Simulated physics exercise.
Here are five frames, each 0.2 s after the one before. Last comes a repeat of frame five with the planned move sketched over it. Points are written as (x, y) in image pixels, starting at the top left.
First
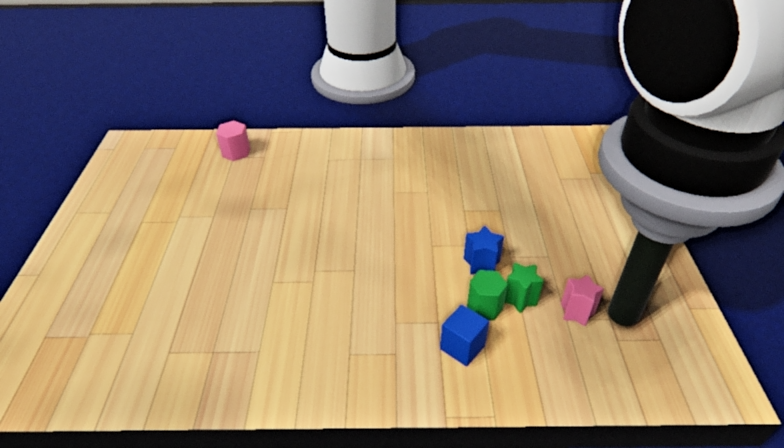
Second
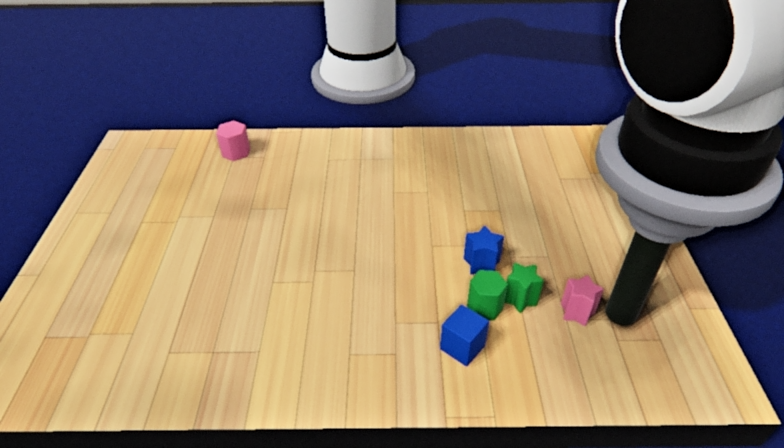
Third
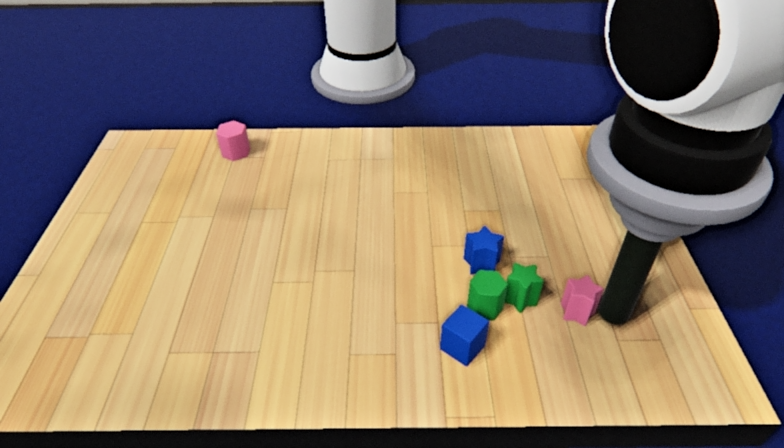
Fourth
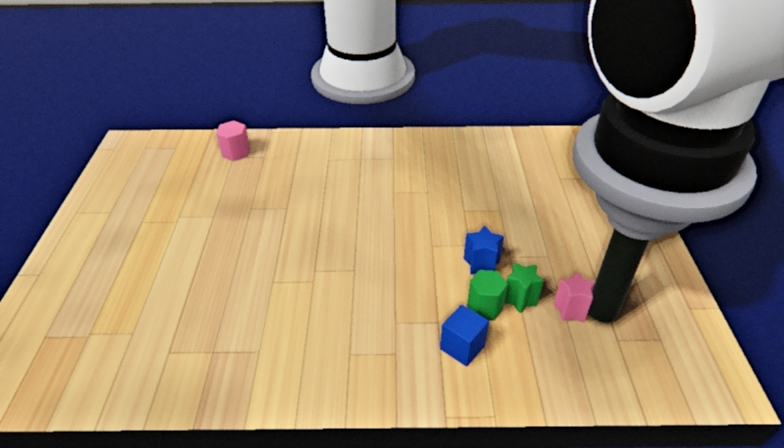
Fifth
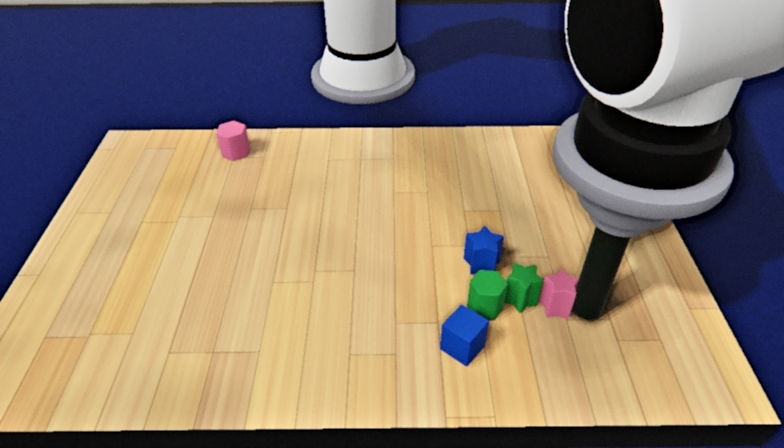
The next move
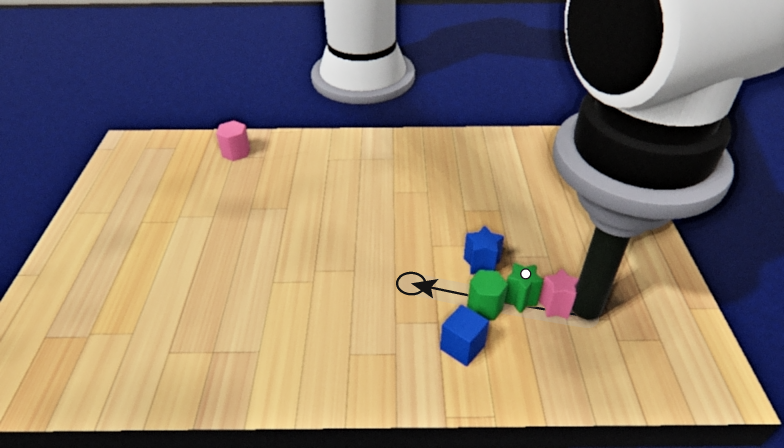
A robot arm moves its black stick left, pushing a pink block toward a green star.
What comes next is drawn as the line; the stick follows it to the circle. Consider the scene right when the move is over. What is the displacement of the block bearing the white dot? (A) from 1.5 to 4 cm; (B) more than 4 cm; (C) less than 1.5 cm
Option B.
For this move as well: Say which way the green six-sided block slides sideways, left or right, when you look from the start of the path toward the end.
Taking start-to-end as forward, the block's sideways shift goes to the left.
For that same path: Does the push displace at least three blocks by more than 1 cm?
Yes, that is how it ends up.
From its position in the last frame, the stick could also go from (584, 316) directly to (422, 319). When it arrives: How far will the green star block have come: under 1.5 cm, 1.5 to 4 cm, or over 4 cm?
It goes a little way, 1.5 to 4 cm.
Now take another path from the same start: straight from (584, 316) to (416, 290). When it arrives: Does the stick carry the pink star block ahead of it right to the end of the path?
I expect not.
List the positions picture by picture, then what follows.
In the first frame, stick's lower end (622, 316); blue star block (485, 239); green six-sided block (489, 282); green star block (526, 274); pink star block (585, 287).
In the second frame, stick (620, 315); blocks still.
In the third frame, stick (613, 314); blocks still.
In the fourth frame, stick (602, 312); pink star block (580, 285).
In the fifth frame, stick (586, 310); blue star block (485, 239); green six-sided block (489, 282); green star block (526, 274); pink star block (564, 281).
Drawn move, in a line from (584, 316) to (411, 283); the dot is on the green star block.
On the path given first. One third of the way, stick (525, 299); blue star block (477, 232), turned 20° clockwise; green six-sided block (481, 281), turned 25° anticlockwise; green star block (483, 257), turned 25° anticlockwise; pink star block (513, 261), turned 40° clockwise.
Two thirds of the way, stick (467, 289); blue star block (470, 228), turned 60° clockwise; green six-sided block (448, 286), turned 85° anticlockwise; green star block (471, 250), turned 35° anticlockwise; pink star block (505, 255), turned 85° clockwise.
At the end, stick (411, 277); blue star block (470, 228), turned 60° clockwise; green six-sided block (441, 289), turned 105° anticlockwise; green star block (469, 249), turned 20° anticlockwise; pink star block (505, 255), turned 85° clockwise.
